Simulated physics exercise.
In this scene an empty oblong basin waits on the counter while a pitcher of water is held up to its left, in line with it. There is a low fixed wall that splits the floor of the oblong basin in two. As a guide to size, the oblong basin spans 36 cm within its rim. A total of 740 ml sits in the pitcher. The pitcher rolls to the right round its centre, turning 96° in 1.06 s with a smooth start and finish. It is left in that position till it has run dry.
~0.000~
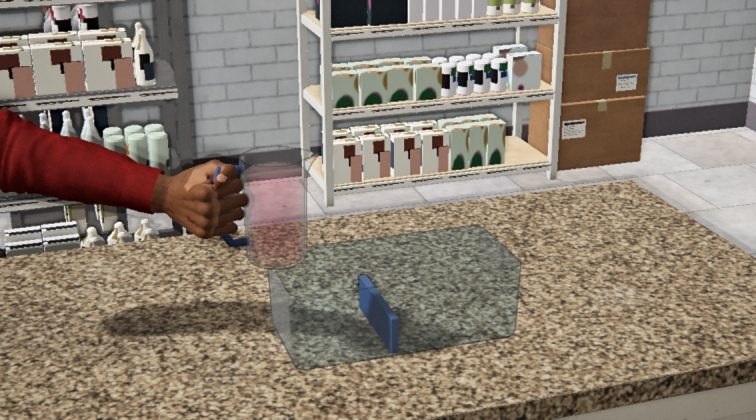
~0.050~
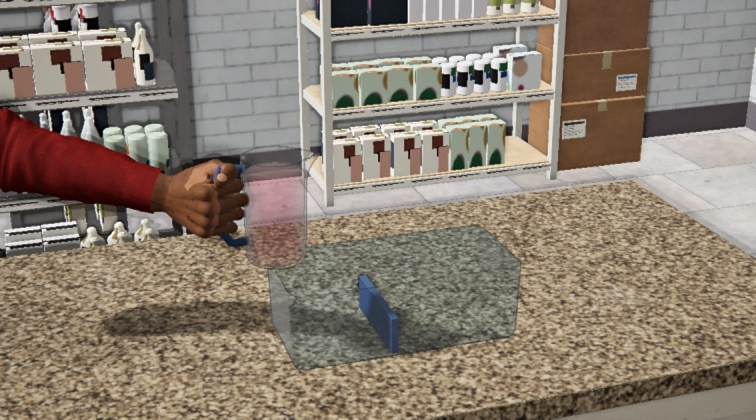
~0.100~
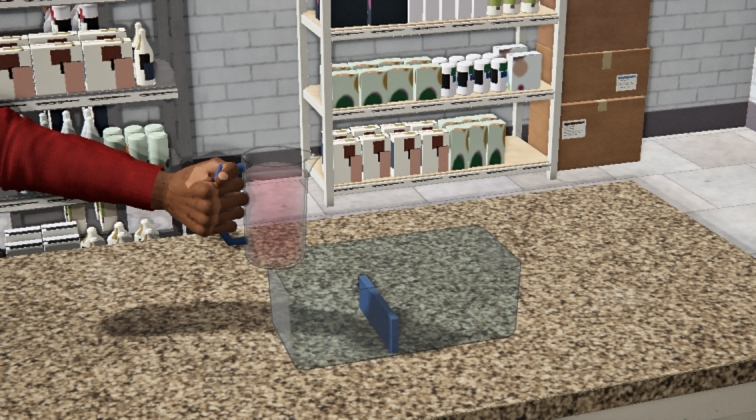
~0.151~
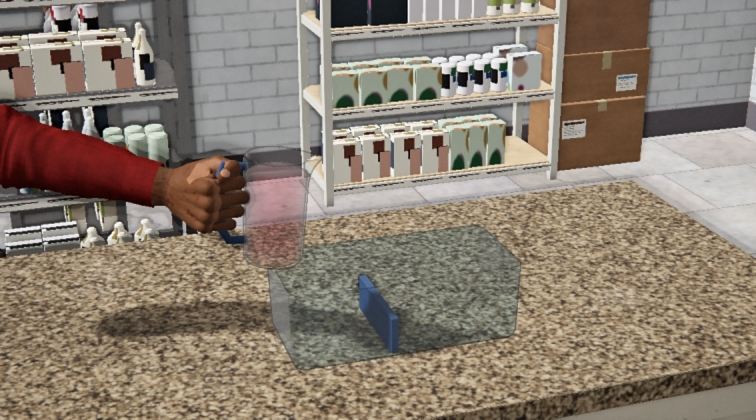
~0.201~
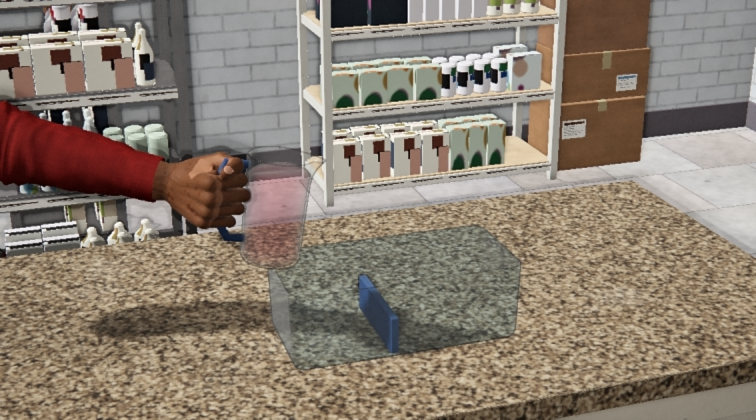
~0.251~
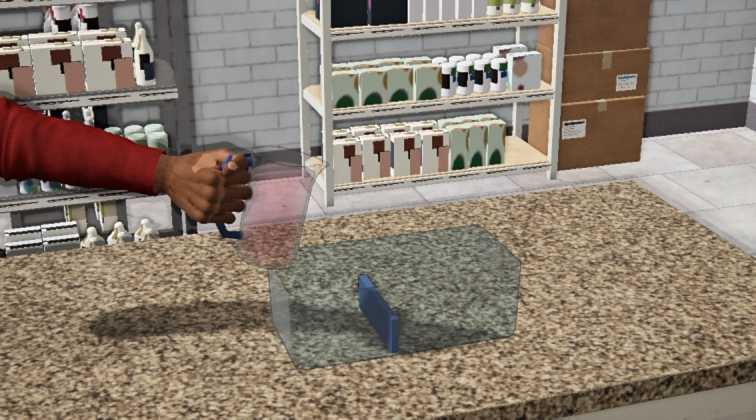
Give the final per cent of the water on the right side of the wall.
The right side ends with about 35 per cent.
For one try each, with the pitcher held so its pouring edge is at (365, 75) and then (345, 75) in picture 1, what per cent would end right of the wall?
Around 95 per cent first, around 95 per cent next.
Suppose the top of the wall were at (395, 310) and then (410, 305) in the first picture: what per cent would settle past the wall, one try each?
10 per cent first, 10 per cent second.
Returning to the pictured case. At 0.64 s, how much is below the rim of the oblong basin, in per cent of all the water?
Close to 2 in a hundred.
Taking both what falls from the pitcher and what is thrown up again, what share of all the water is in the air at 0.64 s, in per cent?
Near 8 per cent at that time.
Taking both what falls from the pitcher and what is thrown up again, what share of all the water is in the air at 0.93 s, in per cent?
12 per cent or so.
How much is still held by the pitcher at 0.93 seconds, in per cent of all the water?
54 per cent or so.
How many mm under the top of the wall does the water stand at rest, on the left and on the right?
Left: Roughly 38 mm; right: Roughly 50 mm.
After 0.64 s the tilt is 64° and 89 per cent is still to pour, 1 is left of the wall and 2 right of it.
After 0.93 s the tilt is 93° and 53 per cent is still to pour, 15 is left of the wall and 20 right of it.
After 1.23 s the tilt is 96° and 15 per cent is still to pour, 45 is left of the wall and 34 right of it.
After 1.56 s the tilt is 96° and 3 per cent is still to pour, 60 is left of the wall and 35 right of it.
In the end 64 per cent lies left of the wall, 35 right of it and 0 outside.
